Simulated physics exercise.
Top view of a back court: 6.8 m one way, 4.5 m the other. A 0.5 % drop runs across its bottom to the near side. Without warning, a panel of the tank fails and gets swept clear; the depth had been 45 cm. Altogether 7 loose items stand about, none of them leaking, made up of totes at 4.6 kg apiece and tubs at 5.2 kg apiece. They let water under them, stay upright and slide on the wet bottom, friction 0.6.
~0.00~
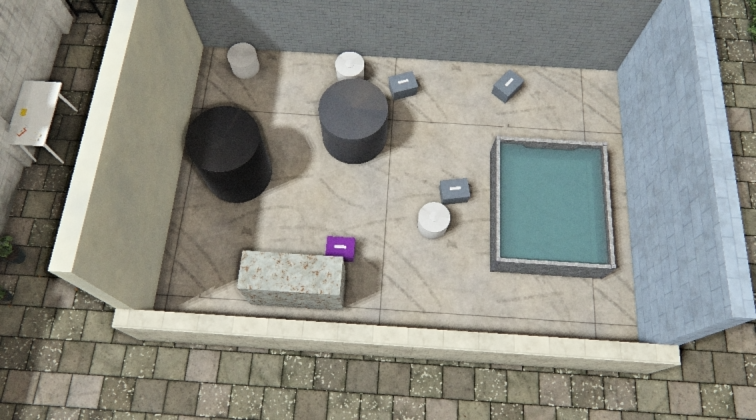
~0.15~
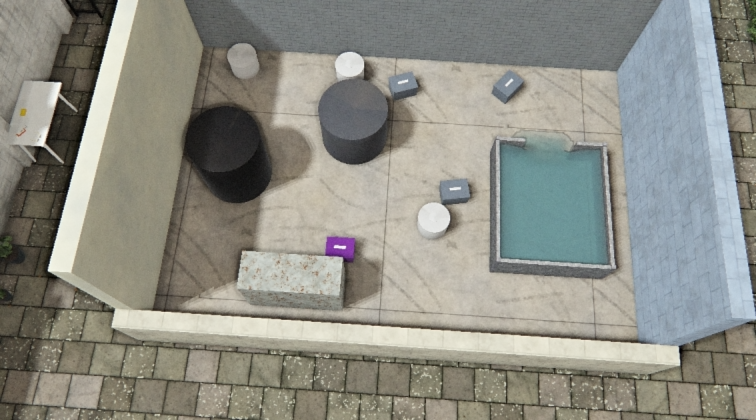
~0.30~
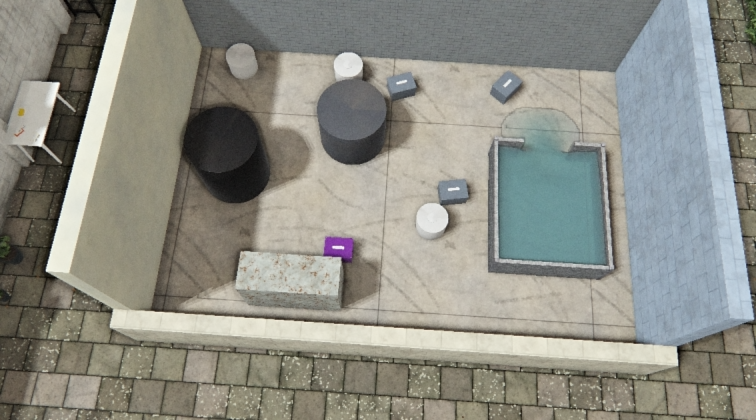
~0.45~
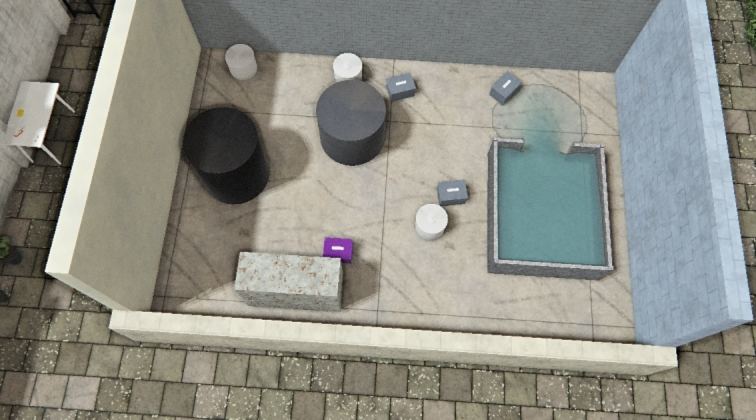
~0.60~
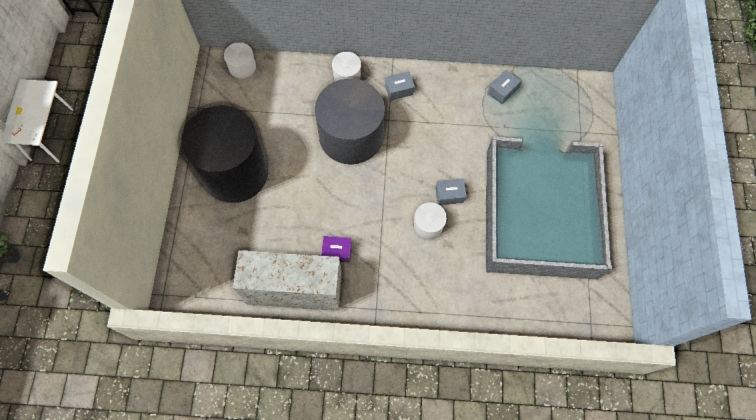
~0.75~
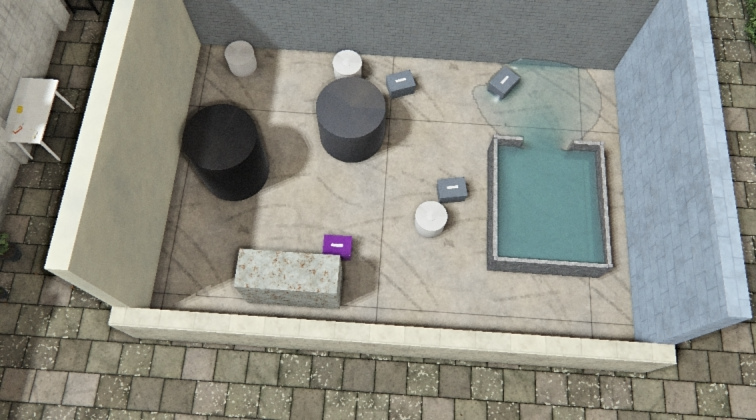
The clip shows a walled paved court from above, with dark cylinders, a stone block and small scattered items; water emerges through a gap in the tank's far side and spreads around a grey box, while the items barely move.
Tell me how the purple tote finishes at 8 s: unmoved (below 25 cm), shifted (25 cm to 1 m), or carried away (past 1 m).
Unmoved.
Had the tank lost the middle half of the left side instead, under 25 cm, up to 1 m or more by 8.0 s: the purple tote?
What happens next is that the purple tote gets swept a long way.
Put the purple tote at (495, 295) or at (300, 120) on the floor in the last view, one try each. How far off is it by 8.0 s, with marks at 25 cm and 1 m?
Moved partway; nearly still.
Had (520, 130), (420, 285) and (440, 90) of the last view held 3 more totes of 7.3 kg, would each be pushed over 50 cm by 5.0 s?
In the order listed: Across the line; behind the line; across the line.
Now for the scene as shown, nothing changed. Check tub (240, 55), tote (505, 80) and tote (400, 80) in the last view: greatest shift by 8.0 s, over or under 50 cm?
Item by item, they came out above the mark, above the mark and above the mark.
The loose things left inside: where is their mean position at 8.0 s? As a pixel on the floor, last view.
Mean position approx. (298, 171).
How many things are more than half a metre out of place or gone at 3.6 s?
I get 3.
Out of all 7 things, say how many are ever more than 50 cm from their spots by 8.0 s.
By my tally, 4.
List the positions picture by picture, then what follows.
The first picture shows the purple tote at (340, 247), on the bottom; water covers 2.7 m2; 0 of 7 have shifted.
The second picture shows the purple tote at (340, 247), on the bottom; water covers 3.0 m2; 0 of 7 have shifted.
The third picture shows the purple tote at (338, 248), on the bottom; 3.5 m2 under water; 0 of 7 have shifted.
The fourth picture shows the purple tote at (338, 248) rests on the ground; 4.1 m2 under water; 0 of 7 have shifted.
The fifth picture shows the purple tote at (336, 247), on the bottom; 4.7 m2 under water; 0 of 7 have shifted.
The sixth picture shows the purple tote at (337, 245) rests on the ground; 5.1 m2 under water; 0 of 7 have shifted.
After 1.6 s the purple tote is near (337, 245), 0.0 m from its start, aground; 0 afloat.
After 3.6 s the purple tote is near (337, 245), 0.0 m from its start, aground; 1 afloat.
After 5.6 s the purple tote is near (337, 245), 0.0 m from its start, aground; 3 afloat.
After 8.0 s the purple tote is near (337, 245), 0.0 m from its start, aground; 4 afloat.
